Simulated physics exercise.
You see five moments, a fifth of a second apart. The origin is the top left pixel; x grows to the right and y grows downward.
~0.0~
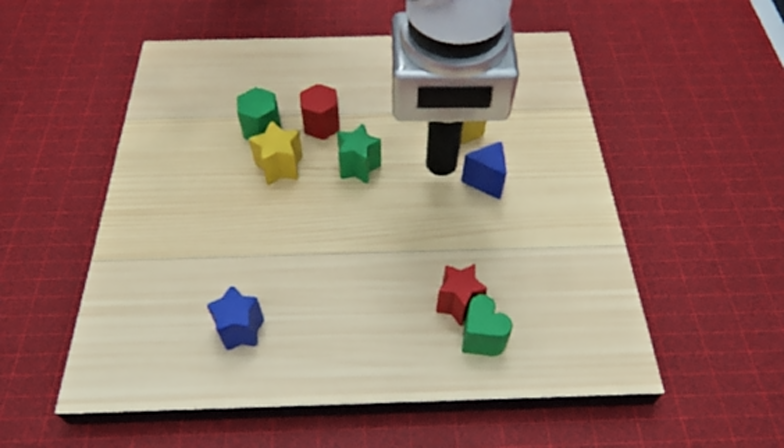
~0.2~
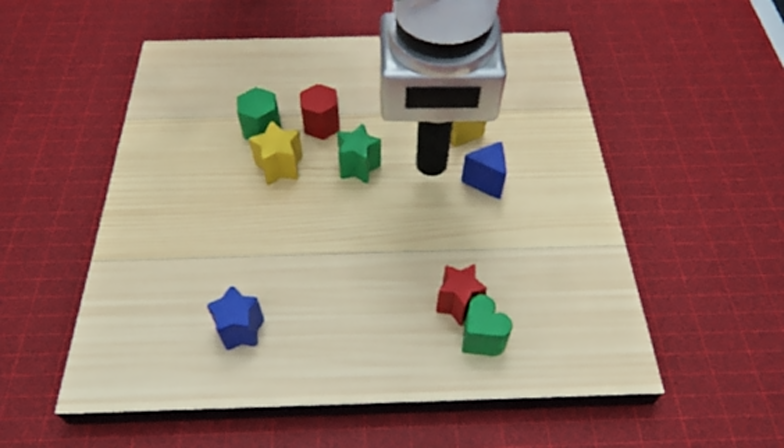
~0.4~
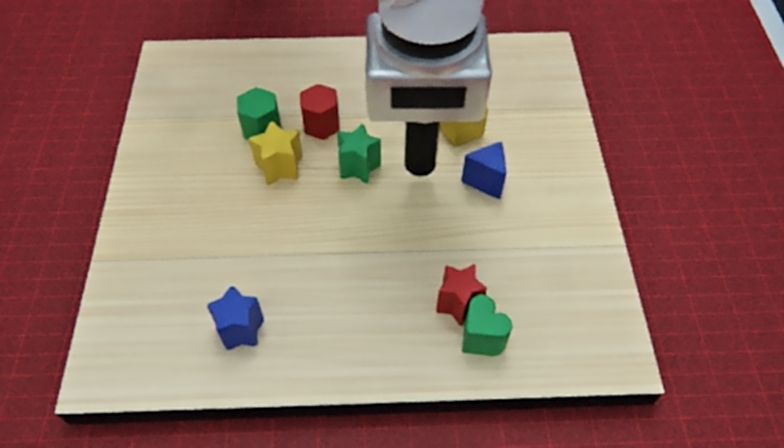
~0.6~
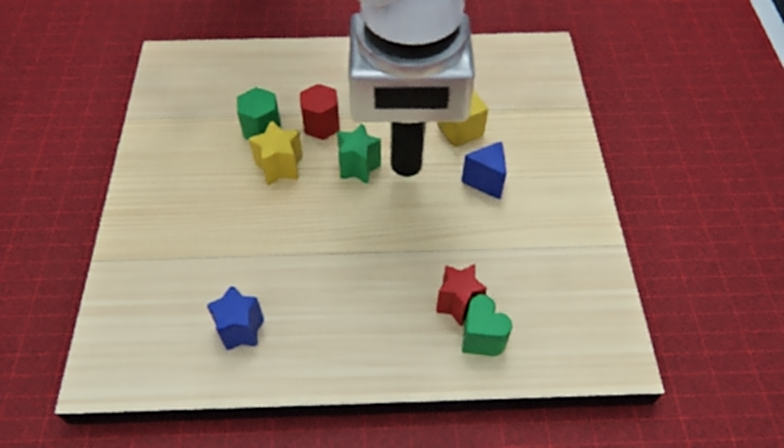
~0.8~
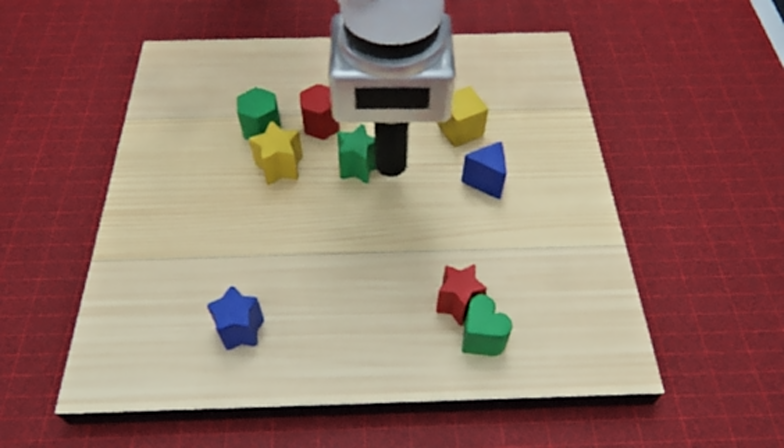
The footage shows a robotic arm with a black peg moving a short way left above a wooden board of coloured blocks, from near the blue triangle to beside the green star, while the blocks stay still.
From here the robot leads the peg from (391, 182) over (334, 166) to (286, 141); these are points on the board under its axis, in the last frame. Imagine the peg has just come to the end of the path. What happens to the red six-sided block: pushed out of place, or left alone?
Here the red six-sided block moves off its spot.
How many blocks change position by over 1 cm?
3 or more.
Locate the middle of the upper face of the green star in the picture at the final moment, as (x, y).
Top centre: (283, 91).
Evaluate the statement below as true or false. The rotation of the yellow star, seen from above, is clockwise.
False.
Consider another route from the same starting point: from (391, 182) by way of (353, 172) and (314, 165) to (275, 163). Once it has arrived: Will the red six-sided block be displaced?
Yes, it checks out.
On the path given first. One third of the way, peg at (350, 156); green star at (328, 130), turned 15° clockwise.
Two thirds of the way, peg at (315, 140); yellow star at (267, 130), turned 55° anticlockwise; red six-sided block at (309, 85), turned 15° clockwise; green star at (300, 111), turned 30° clockwise.
At the end, peg at (283, 123); green six-sided block at (242, 88), turned 50° anticlockwise; yellow star at (247, 129), turned 95° anticlockwise; red six-sided block at (303, 71), turned 40° clockwise; green star at (283, 91), turned 55° clockwise.
